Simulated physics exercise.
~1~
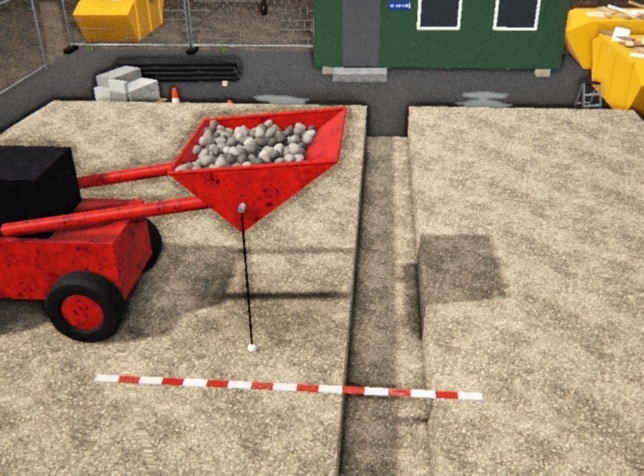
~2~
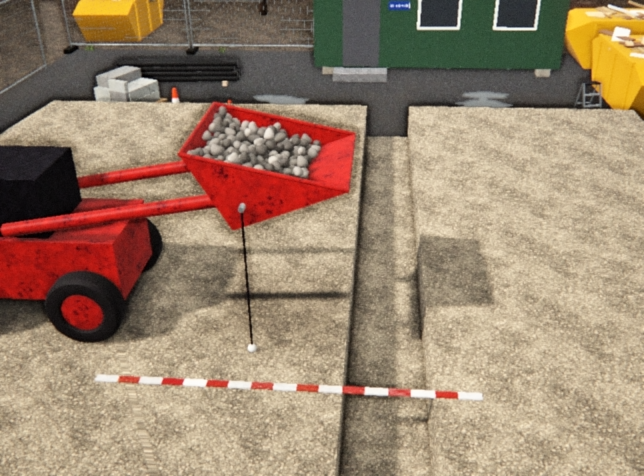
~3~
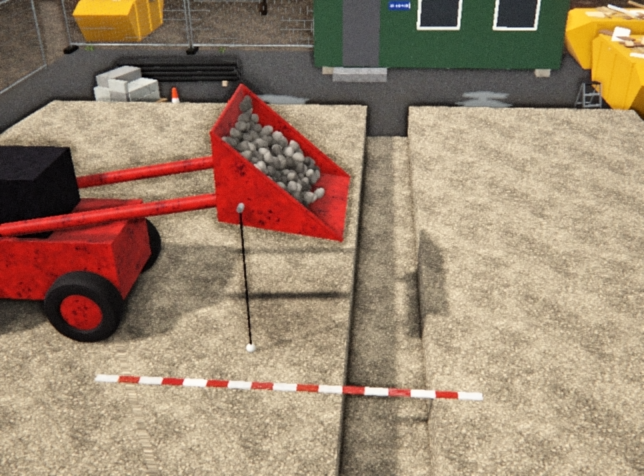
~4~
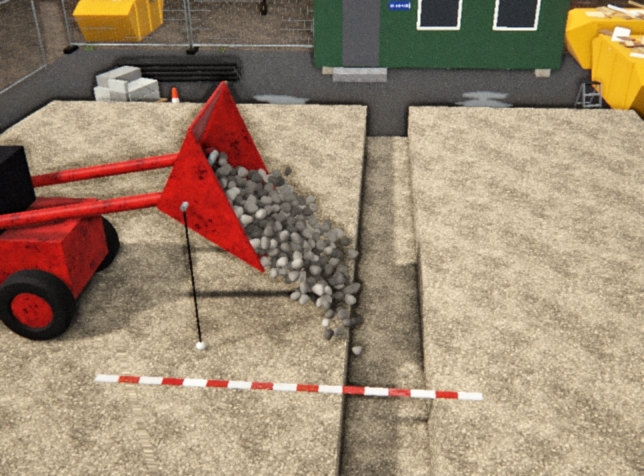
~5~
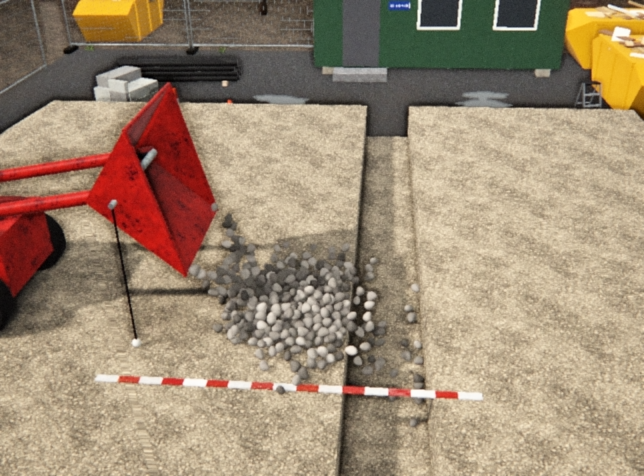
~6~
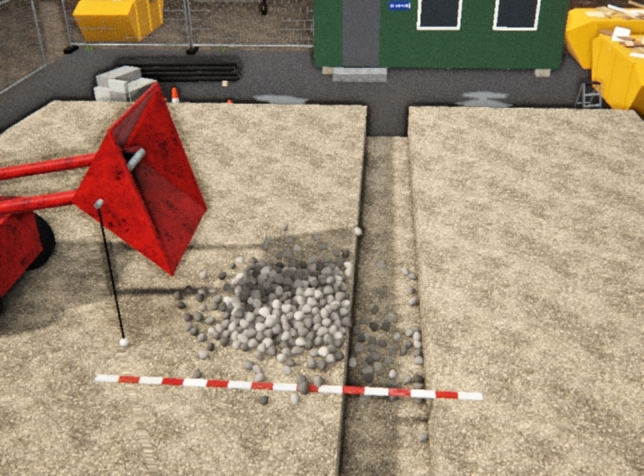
On a building site, a red loader tips cobbles mostly short of the trench while reversing.
